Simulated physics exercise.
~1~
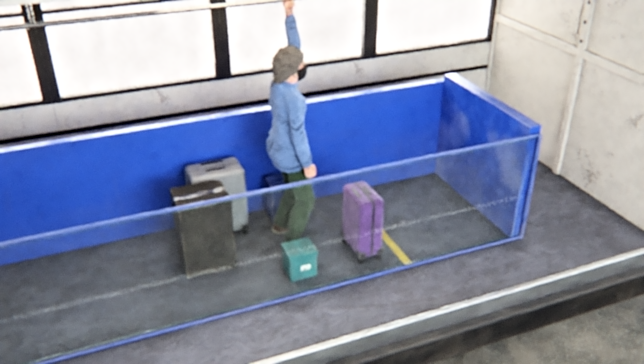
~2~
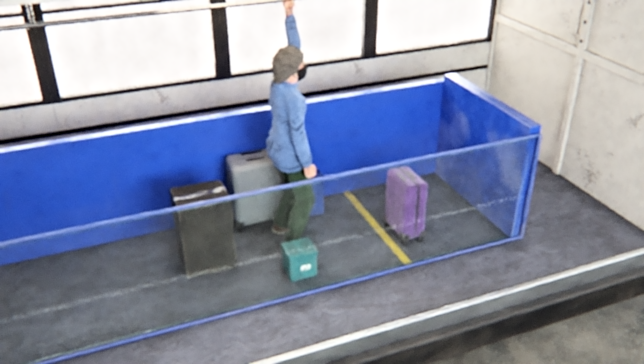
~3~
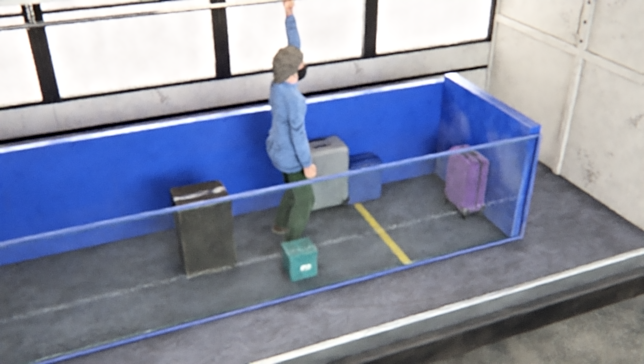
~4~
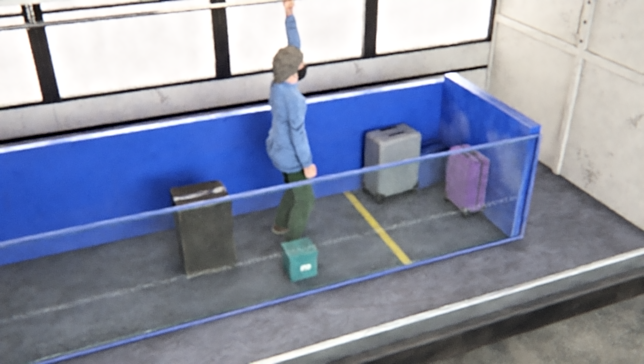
In a shuttle's blue-walled luggage bay, a passenger gripped the overhead rail as a purple case rolled right over the yellow line, then stopped near the end; a grey case and blue box followed across, while the black bag and teal tub stayed put.
